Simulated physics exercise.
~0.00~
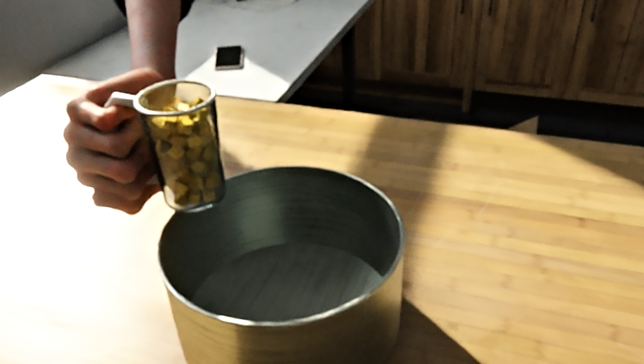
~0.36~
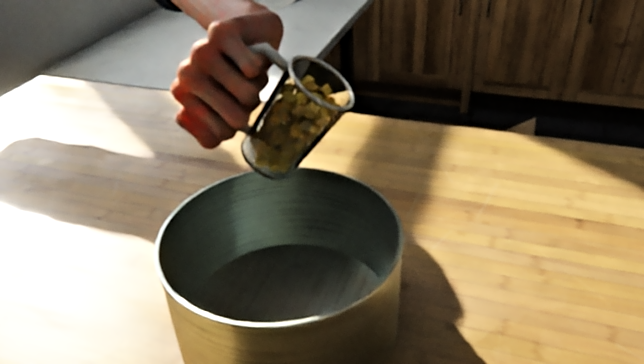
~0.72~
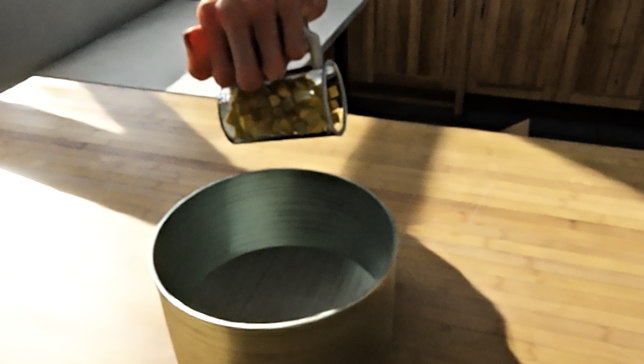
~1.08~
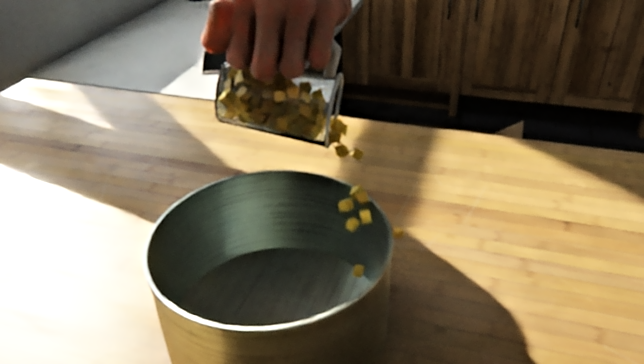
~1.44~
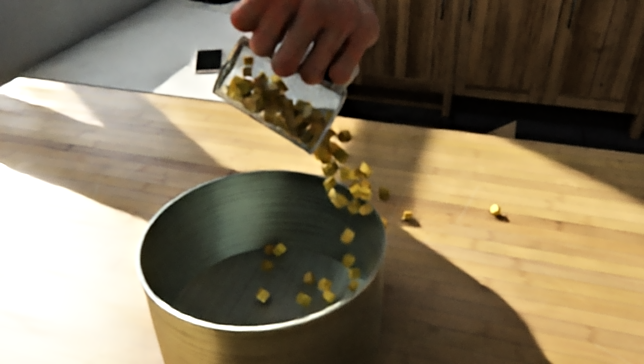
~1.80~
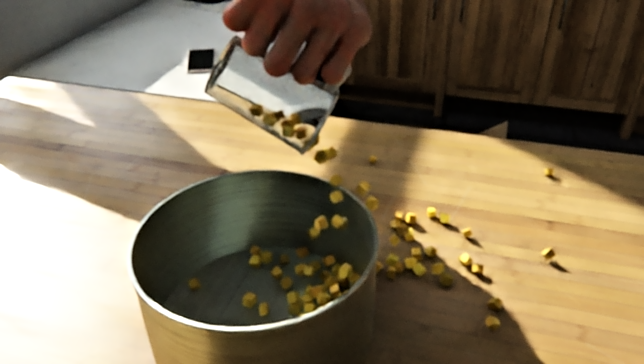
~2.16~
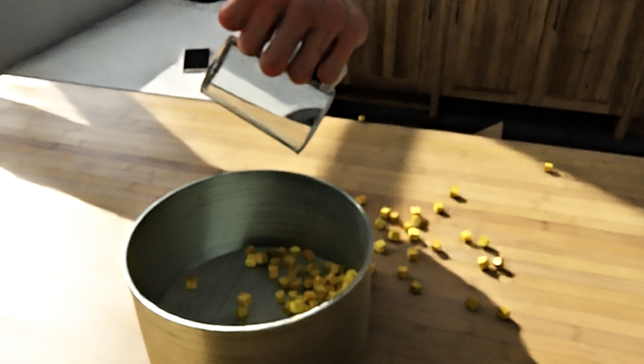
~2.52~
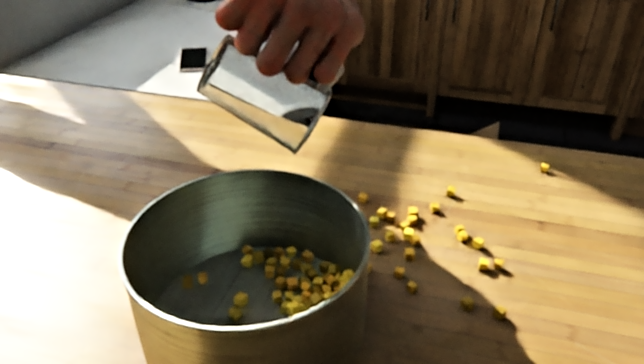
A hand grips a clear, handled cup full of small yellow cubes, held upright above the left rim of a wide metal pot on a sunlit wooden table. The hand lifts the cup to the right and tips it until it lies on its side over the far rim. As it tilts further, a few cubes slip out, then a thick stream tumbles down. Many land inside the pot, while others miss it and scatter across the table to the right. The cup empties and stays tipped in the hand, with most cubes resting in the pot and the rest strewn beside it.
